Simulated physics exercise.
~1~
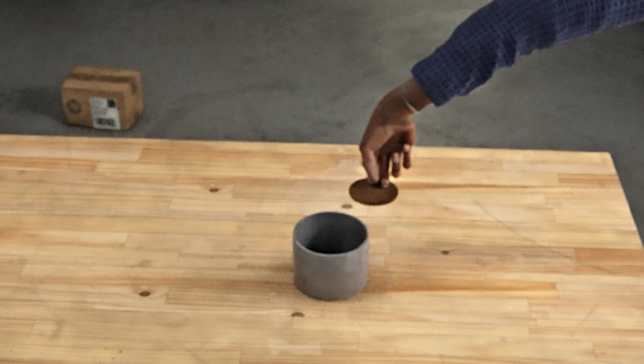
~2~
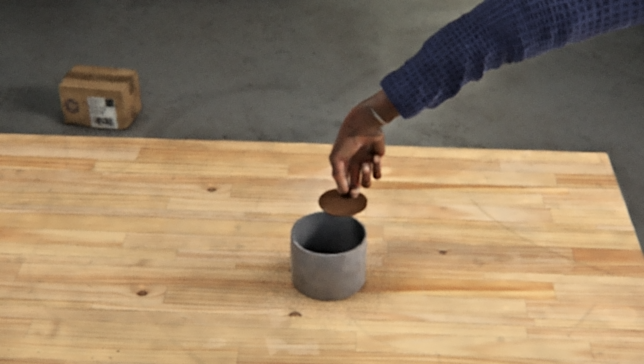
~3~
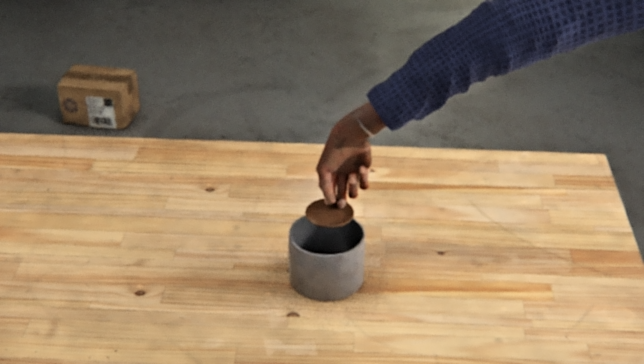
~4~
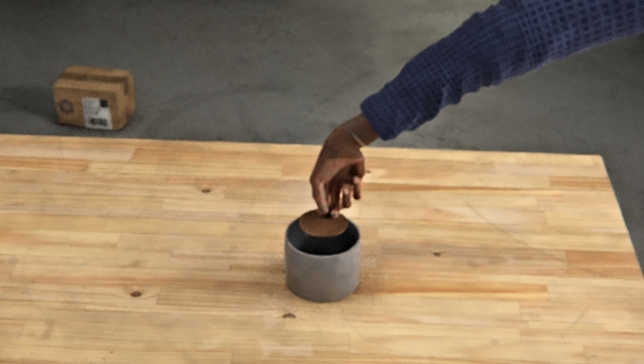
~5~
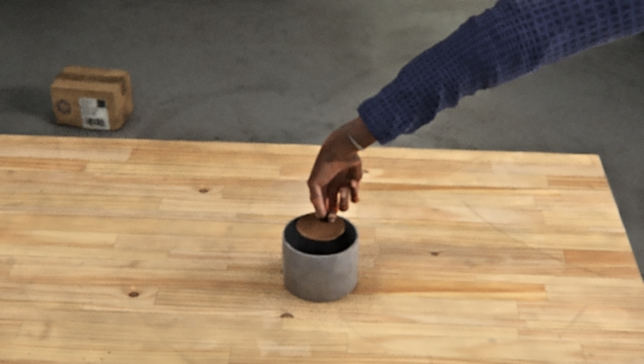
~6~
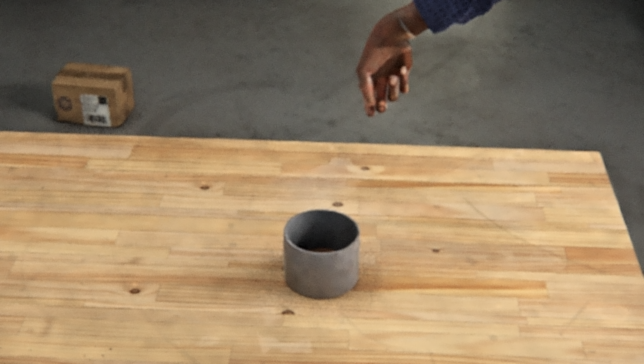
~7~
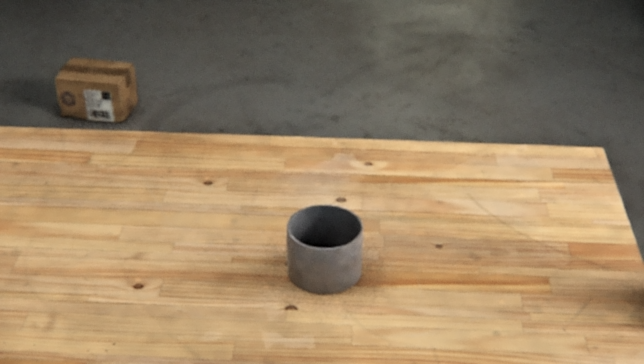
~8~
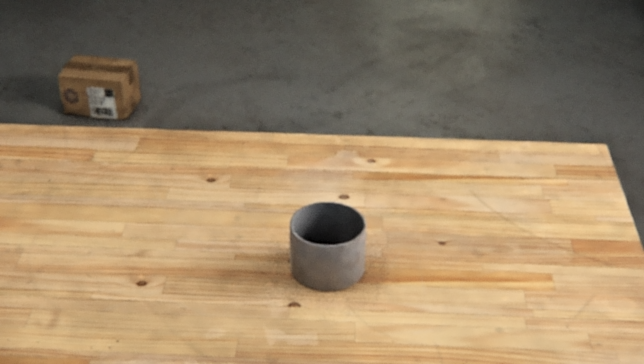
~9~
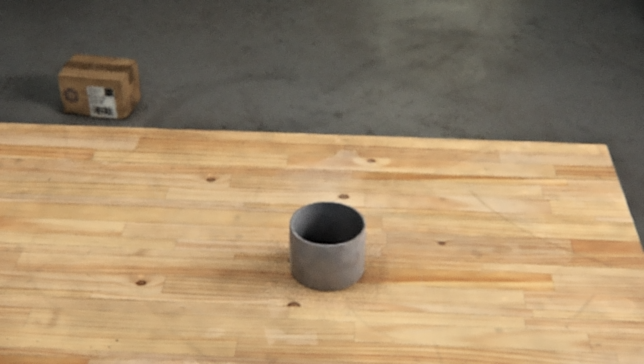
A hand in a dark blue sleeve held a small round brown disc above a gray cylindrical container on a wooden table, lowered it to the opening and let go. The disc dropped inside, and the hand withdrew, leaving the container standing there.
